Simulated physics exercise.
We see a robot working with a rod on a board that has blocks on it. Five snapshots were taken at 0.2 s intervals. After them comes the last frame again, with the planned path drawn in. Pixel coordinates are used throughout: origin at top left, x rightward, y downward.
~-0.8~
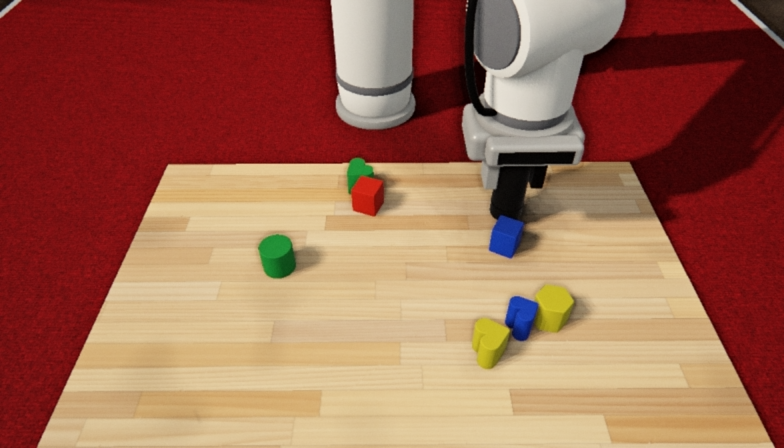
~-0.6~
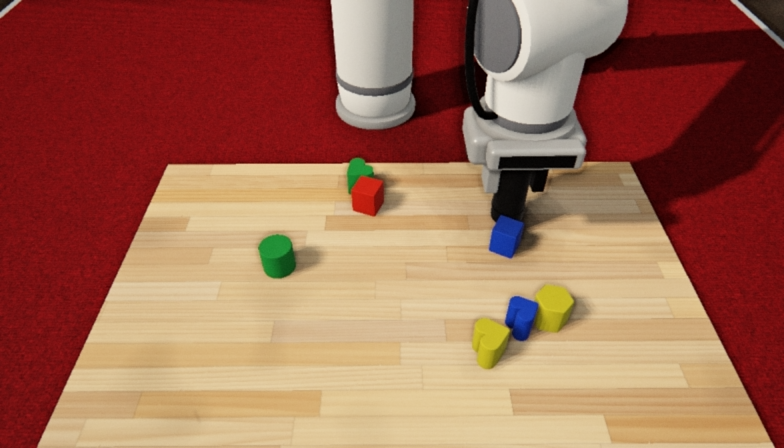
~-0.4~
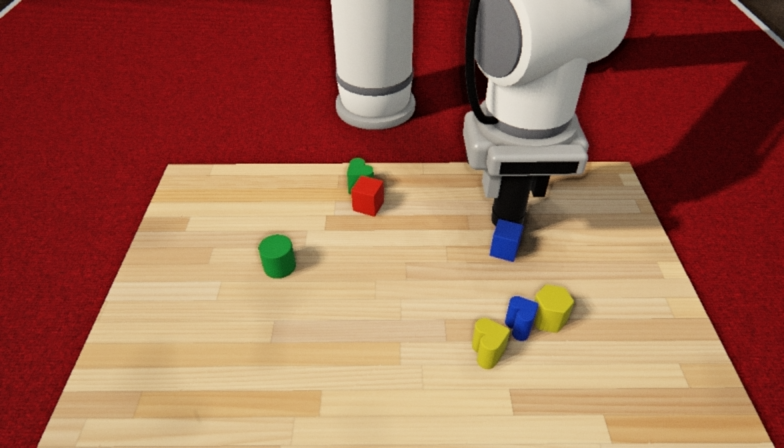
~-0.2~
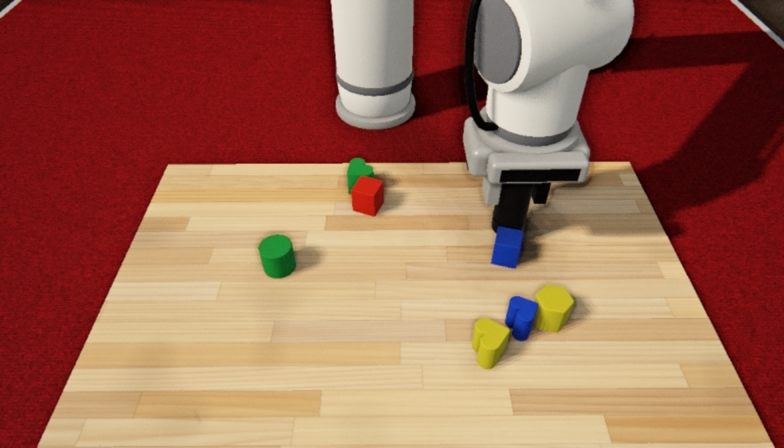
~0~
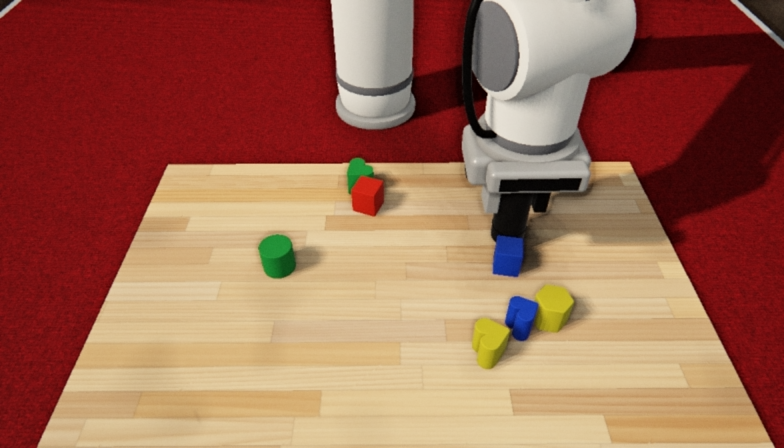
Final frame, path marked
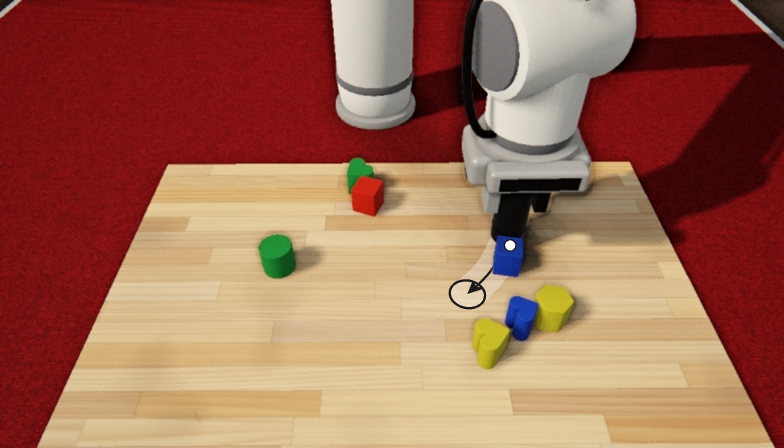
At first, a robot arm holds a black rod just behind a blue square block on a wooden board, with green, red, yellow and other blue blocks scattered around. The rod then moves slowly toward the viewer, pushing the blue block a short way forward while the other blocks stay still.
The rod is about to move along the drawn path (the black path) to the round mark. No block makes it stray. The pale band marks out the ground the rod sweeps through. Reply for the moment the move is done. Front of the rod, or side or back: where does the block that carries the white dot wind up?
I think it loses its spot in front.
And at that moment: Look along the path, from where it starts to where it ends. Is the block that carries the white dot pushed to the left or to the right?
Well, taking the path from its start to its end as straight ahead, the block that carries the white dot moves to the left.
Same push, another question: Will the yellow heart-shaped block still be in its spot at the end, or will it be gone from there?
At the end of the path, it will still be in place.
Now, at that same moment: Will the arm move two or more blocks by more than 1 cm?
Going by the path, no.
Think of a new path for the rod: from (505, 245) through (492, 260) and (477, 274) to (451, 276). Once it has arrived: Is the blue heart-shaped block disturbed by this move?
The answer is that it remains undisturbed.
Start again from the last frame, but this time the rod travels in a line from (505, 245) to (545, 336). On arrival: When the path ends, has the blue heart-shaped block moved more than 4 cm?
I expect so.
Path on the board, from (505, 245) via (497, 262) and (484, 279), ending at (467, 294); the dot is on the blue square block.
The first path, step by step. Halfway along, rod at (493, 262); blue square block at (507, 273), turned 35° anticlockwise.
At the end, rod at (469, 285); yellow heart-shaped block in place; blue square block at (507, 281), turned 55° anticlockwise; blue heart-shaped block in place.
